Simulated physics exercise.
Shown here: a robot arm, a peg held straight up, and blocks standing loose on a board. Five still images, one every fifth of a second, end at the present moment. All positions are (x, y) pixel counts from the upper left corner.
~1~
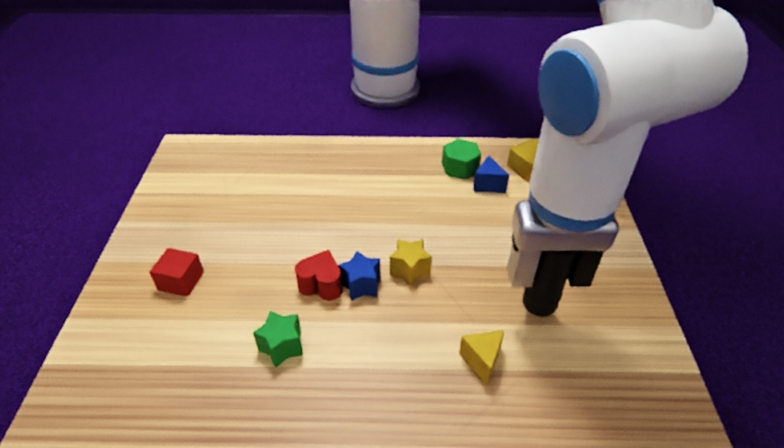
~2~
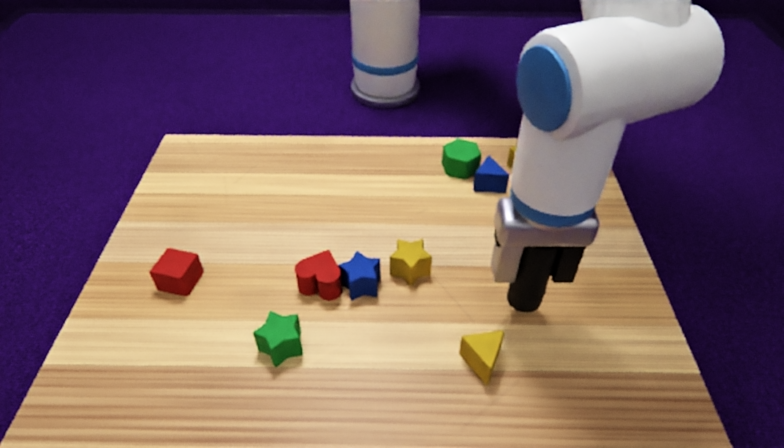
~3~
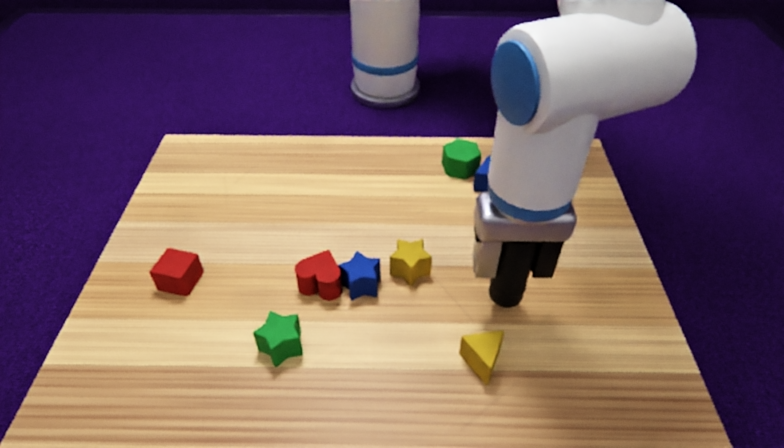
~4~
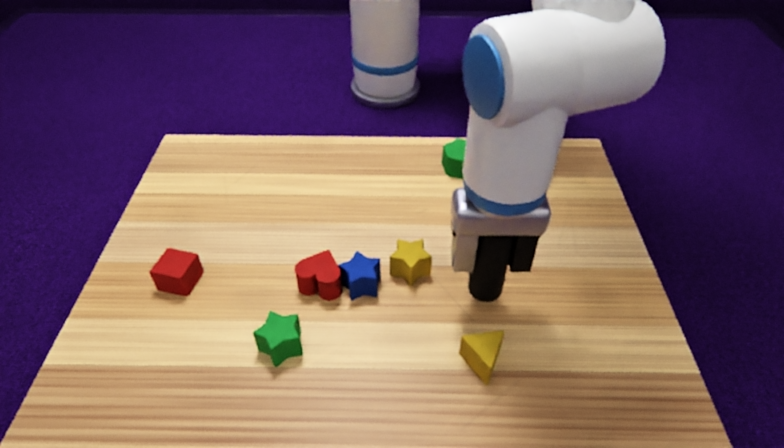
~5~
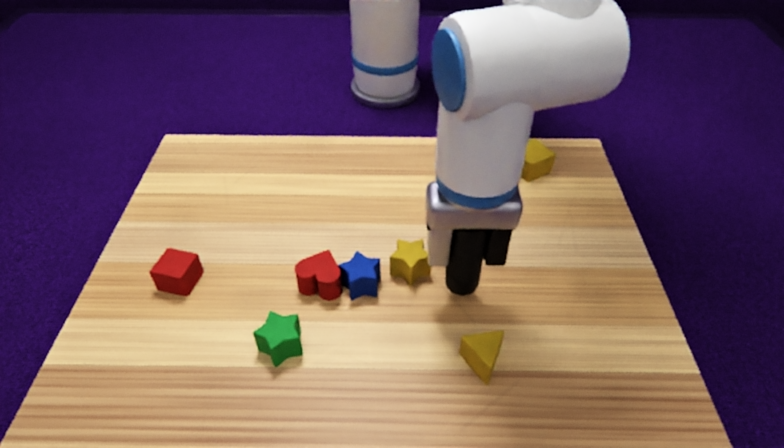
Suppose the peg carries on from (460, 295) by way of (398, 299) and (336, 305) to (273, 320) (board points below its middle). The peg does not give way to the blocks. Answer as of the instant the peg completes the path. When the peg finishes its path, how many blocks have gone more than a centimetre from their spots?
It moves two blocks.
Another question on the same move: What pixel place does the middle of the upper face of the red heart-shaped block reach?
The middle of the upper face of the red heart-shaped block will lie at about (285, 249) in the picture.
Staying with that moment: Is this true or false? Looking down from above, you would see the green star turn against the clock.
The claim holds.
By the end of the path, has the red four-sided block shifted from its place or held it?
When the path is over, the red four-sided block is still on its spot.
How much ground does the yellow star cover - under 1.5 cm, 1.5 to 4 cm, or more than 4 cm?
It's set to move under 1.5 cm.
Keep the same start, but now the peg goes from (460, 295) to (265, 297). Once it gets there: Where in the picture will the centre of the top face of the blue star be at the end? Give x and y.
At pixel (254, 256).
The first path, step by step. One third of the way, peg at (396, 288); nothing pushed yet.
Two thirds of the way, peg at (333, 294); red heart-shaped block at (287, 251); blue star at (327, 263), turned 70° clockwise.
At the end, peg at (270, 309); red four-sided block in place; green star at (273, 329), turned 20° anticlockwise; red heart-shaped block at (285, 249); blue star at (324, 263), turned 85° clockwise; yellow star in place.
